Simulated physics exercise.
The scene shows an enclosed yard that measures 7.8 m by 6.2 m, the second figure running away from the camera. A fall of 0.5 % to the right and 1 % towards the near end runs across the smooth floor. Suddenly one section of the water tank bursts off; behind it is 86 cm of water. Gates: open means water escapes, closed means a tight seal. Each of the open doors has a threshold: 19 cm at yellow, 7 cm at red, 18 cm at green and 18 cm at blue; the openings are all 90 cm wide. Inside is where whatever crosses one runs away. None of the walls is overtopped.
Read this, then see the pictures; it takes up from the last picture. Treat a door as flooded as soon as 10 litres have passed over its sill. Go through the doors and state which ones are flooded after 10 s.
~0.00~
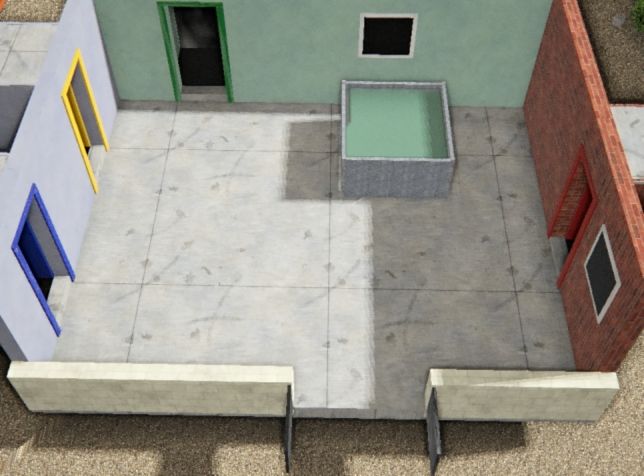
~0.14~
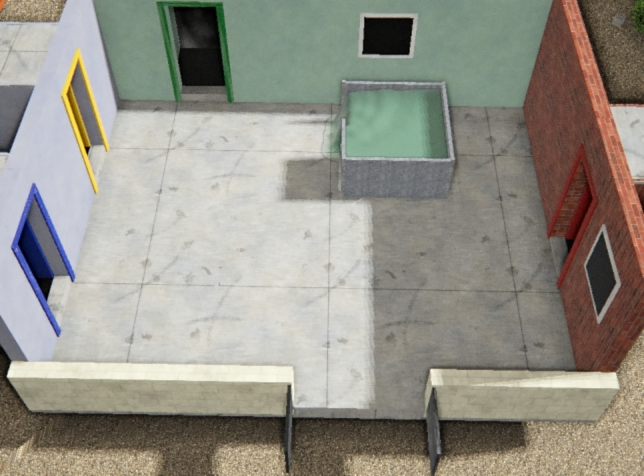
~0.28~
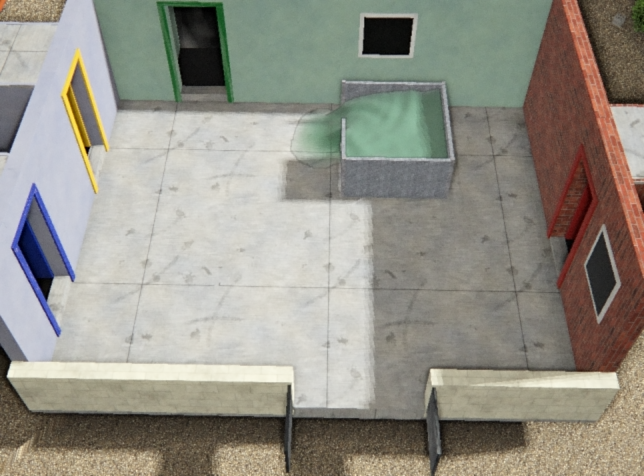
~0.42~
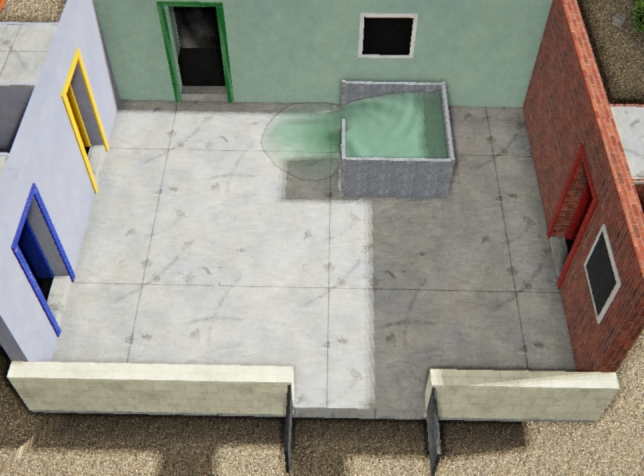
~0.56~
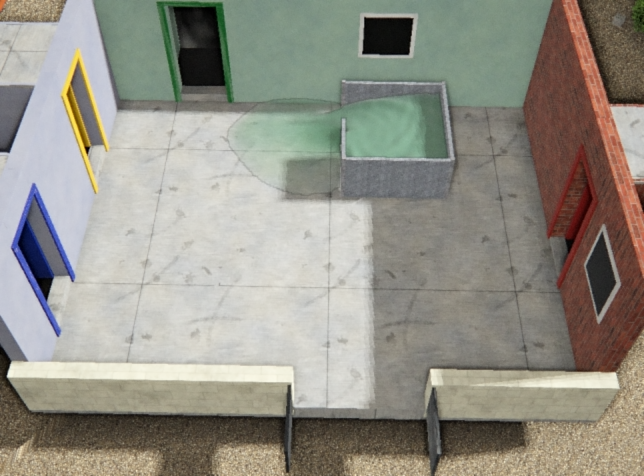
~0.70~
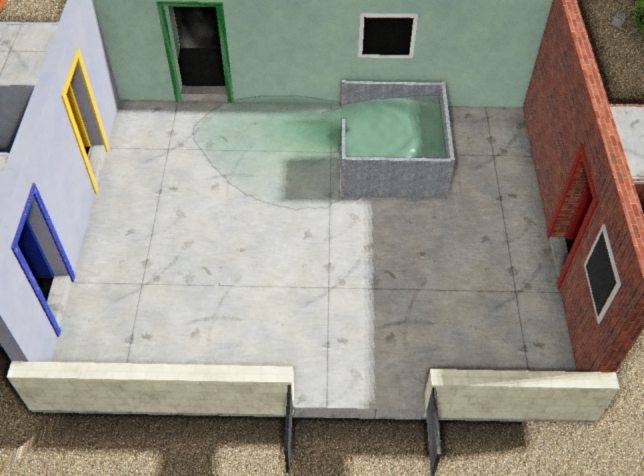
The yellow door will let too much through; the red door will not let too much through; the green door will not let too much through; the blue door will not let too much through.
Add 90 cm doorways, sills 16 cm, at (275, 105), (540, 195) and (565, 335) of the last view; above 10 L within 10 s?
The first one exceeds it, the second one doesn't reach it, and the third one doesn't reach it.
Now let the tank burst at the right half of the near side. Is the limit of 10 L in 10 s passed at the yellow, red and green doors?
Door yellow stays within, door red goes beyond, door green stays within.
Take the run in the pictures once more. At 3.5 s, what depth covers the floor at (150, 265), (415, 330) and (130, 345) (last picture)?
Approximately 9, 0 and 7 centimetres, going through them in turn.
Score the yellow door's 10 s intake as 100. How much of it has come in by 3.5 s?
90 per cent, roughly.
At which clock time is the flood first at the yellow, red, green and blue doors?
Yellow = 1.3 s, red = 8.0 s, green = 0.8 s, blue = 2.4 s.
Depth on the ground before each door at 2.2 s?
You'd get yellow at 29 cm, red at 0 cm, green at 14 cm, and blue at 0 cm.
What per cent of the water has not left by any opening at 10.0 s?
That would be close to 94 per cent.
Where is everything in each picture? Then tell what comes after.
Still water, 86 cm deep, in the water tank at (395, 123), in the first picture.
The front is at (339, 117), 0.6 m from the gap at (345, 125); 0.3 m2 of floor is under water; 86 cm left at the back of the water tank, in the second picture.
The front is at (297, 150), 0.9 m from the gap at (344, 128); 1.0 m2 of floor is under water; 86 cm left at the back of the water tank, in the third picture.
Water pours out at (344, 129) and has run 1.5 m, to (265, 143); typically 9 cm deep outside, 81 cm at the water tank's back, in the fourth picture.
Water pours out at (344, 129) and has run 2.1 m, to (234, 128); typically 7 cm deep outside, 73 cm at the water tank's back, in the fifth picture.
Water pours out at (344, 129) and has run 2.8 m, to (200, 125); typically 6 cm deep outside, 74 cm at the water tank's back, in the sixth picture.
After 1.4 s water covers 25 % of the floor and is deepest (46 cm) near (121, 100); yellow door 12 cm at the sill, 0 L in, red door not reached, green door 16 cm at the sill, 0 L in, blue door not reached.
After 2.2 s water covers 35 % of the floor and is deepest (44 cm) near (116, 119); yellow door 29 cm at the sill, 4 L in, red door not reached, green door 14 cm at the sill, 0 L in, blue door not reached.
After 3.5 s water covers 40 % of the floor and is deepest (30 cm) near (46, 386); yellow door 22 cm at the sill, 35 L in, red door not reached, green door 10 cm at the sill, 0 L in, blue door 11 cm at the sill, 0 L in.
After 6.0 s water covers 65 % of the floor and is deepest (22 cm) near (71, 387); yellow door 14 cm at the sill, 40 L in, red door not reached, green door 14 cm at the sill, 1 L in, blue door 7 cm at the sill, 0 L in.
After 10.0 s water covers 85 % of the floor and is deepest (15 cm) near (571, 375); yellow door 5 cm at the sill, 40 L in, red door 9 cm at the sill, 1 L in, green door 5 cm at the sill, 1 L in, blue door 11 cm at the sill, 0 L in.
